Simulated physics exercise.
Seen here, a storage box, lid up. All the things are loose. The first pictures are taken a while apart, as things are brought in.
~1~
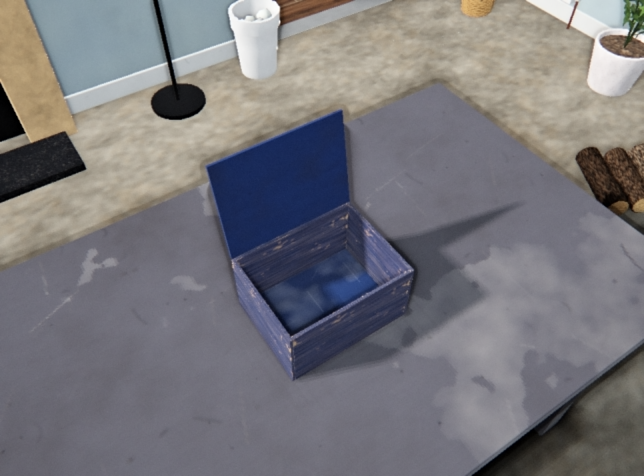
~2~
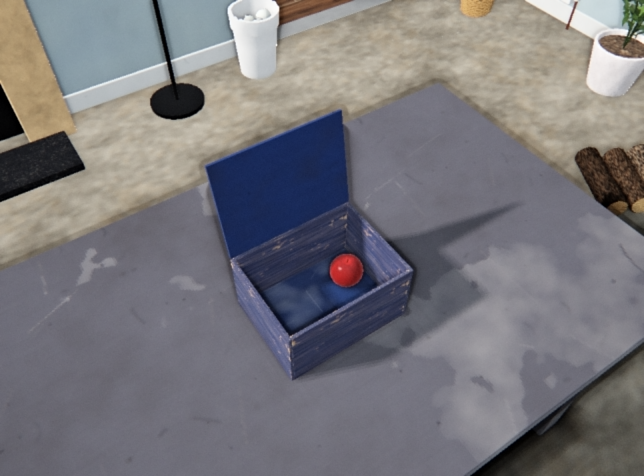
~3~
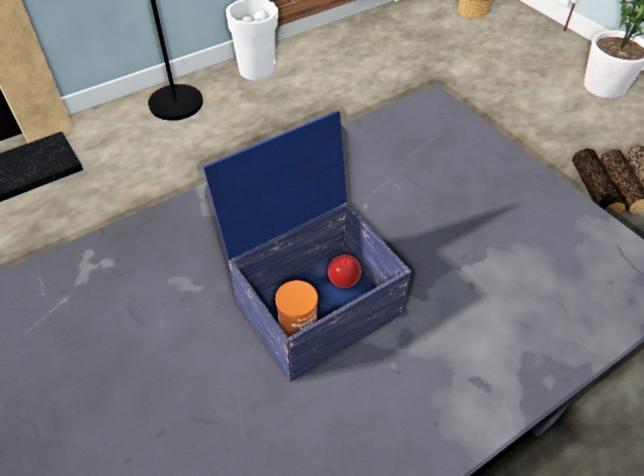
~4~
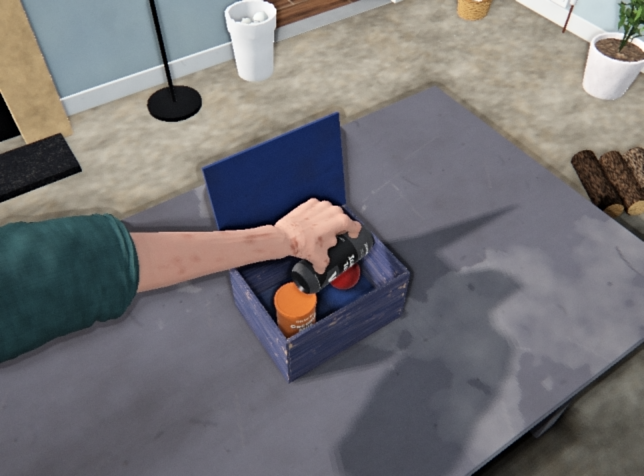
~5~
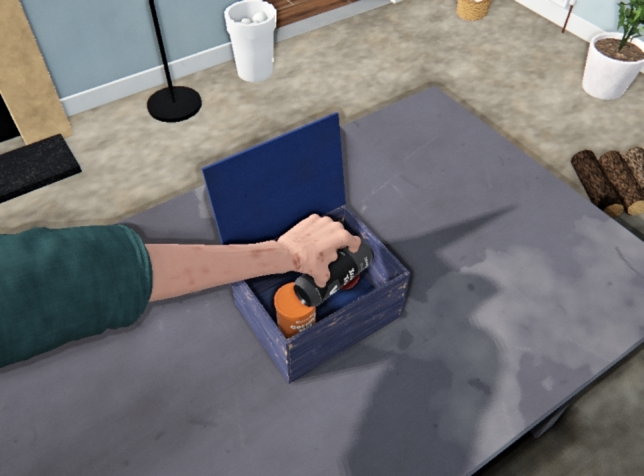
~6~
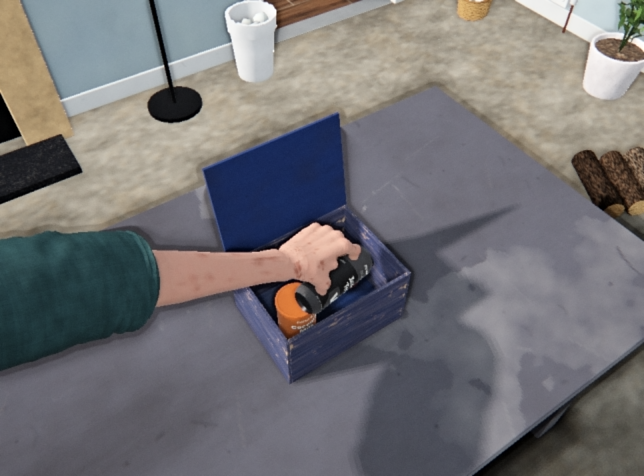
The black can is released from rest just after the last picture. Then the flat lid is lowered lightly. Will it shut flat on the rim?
As it turns out, it stays ajar.
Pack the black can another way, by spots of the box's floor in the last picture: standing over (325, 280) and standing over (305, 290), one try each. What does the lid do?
First, it closes; second, it stays ajar.
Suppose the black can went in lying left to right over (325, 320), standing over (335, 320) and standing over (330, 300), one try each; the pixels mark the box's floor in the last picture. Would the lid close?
In the first case it is held up; in the second case it will not close; in the third case it will not close.
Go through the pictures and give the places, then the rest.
The last thing is not in view yet, in the first picture.
The last thing is not in view yet; red apple (347, 270), in the second picture.
The last thing is not in view yet; red apple (345, 271), in the third picture.
On its way; black can (333, 258), in the fourth picture.
On its way; black can (334, 272), in the fifth picture.
Put in, still held; black can (334, 279), in the sixth picture.
Then, 0.60 s later than the last frame, black can moved well along near (365, 280); red apple moved a little.
Then, 1.40 s later than the last frame, lid 72° above the rim; black can moved about its own width near (352, 283); red apple moved a little.
Then, 2.00 s later than the last frame, lid 31° above the rim; black can moved about its own width near (357, 289); red apple moved a little.
Then, 2.90 s later than the last frame, lid 6° above the rim; black can moved well along near (356, 288); red apple moved a little.
When it is over, lid 6° above the rim; moved from the start, black can; the other 2 as before. End places, in pixels of the last picture, black can near (357, 289).
